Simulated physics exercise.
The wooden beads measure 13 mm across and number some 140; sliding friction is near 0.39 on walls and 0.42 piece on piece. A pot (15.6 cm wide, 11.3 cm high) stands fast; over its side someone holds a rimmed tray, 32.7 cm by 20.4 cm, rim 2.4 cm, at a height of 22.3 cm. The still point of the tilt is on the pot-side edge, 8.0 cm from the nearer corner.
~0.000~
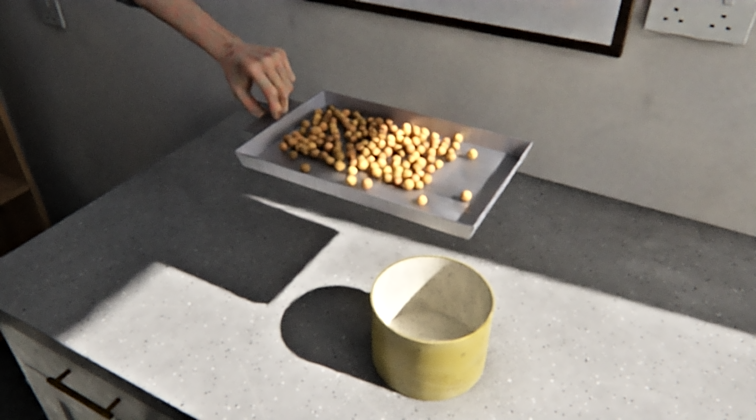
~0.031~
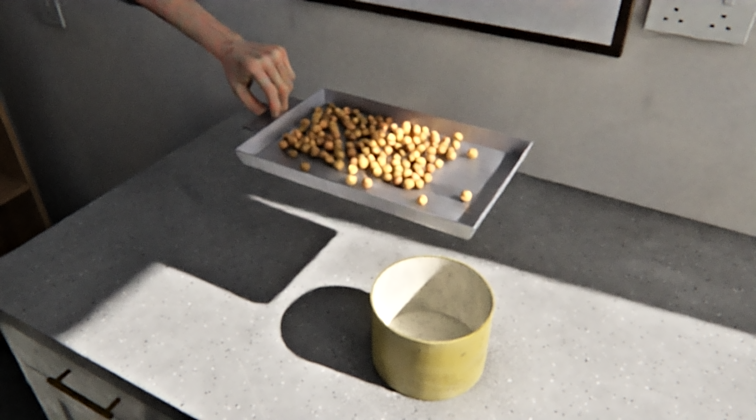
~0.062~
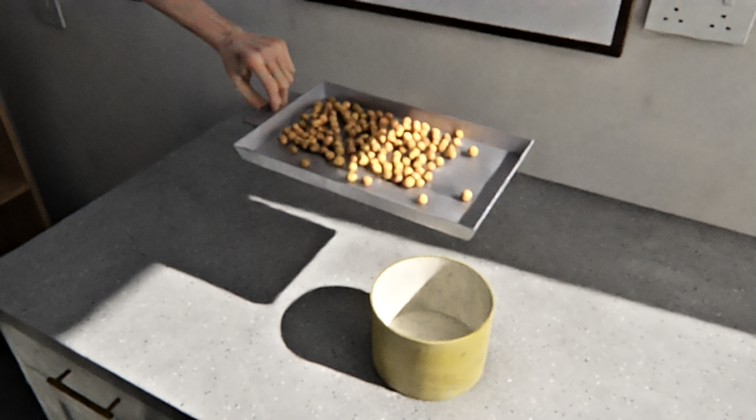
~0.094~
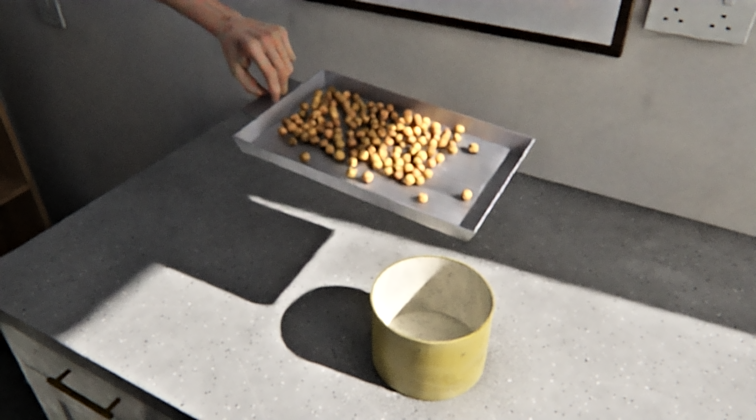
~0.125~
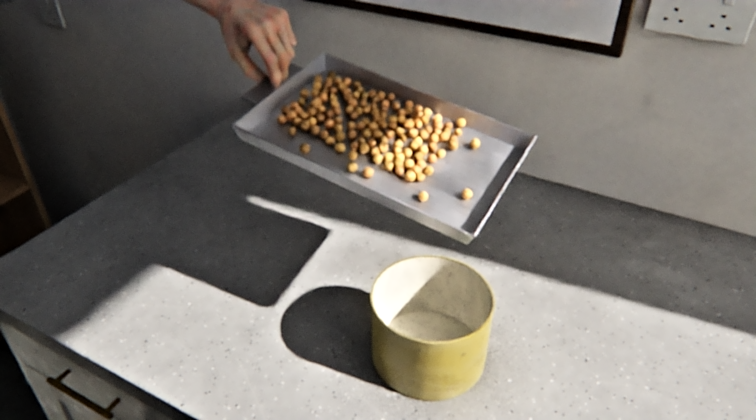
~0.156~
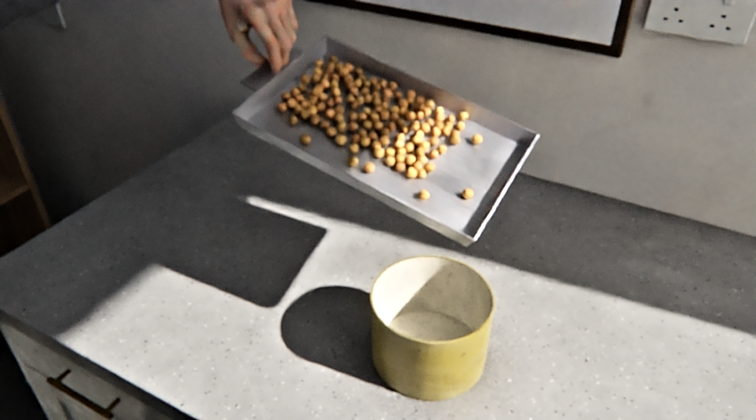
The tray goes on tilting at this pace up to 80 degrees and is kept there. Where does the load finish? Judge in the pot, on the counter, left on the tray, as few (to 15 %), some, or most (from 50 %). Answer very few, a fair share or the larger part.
Pot a fair share, counter the larger part, tray very few.
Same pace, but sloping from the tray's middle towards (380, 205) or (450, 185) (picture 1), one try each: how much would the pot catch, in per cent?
Some 70 and 0 per cent.
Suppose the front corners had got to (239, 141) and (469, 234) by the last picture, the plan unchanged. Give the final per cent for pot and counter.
Pot 90, counter 10.
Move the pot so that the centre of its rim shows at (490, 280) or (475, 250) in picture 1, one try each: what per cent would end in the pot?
About 25 and 0 per cent.
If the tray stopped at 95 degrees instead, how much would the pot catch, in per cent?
Then about 30 per cent.
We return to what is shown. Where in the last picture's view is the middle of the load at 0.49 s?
Near (448, 180).
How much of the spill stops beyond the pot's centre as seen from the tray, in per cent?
Some 100 per cent.
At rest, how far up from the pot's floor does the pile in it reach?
About 1.5 cm.
After 0.36 s, tilt 49 degrees; the tray holds 100 %, the pot 0 %.
After 0.49 s, tilt 71 degrees; the tray holds 100 %, the pot 0 %.
After 0.76 s, tilt 80 degrees; the tray holds 10 %, the pot 15 %.
In the end, at 1.9 s, pot 25 %, counter 75 %, tray 5 %.
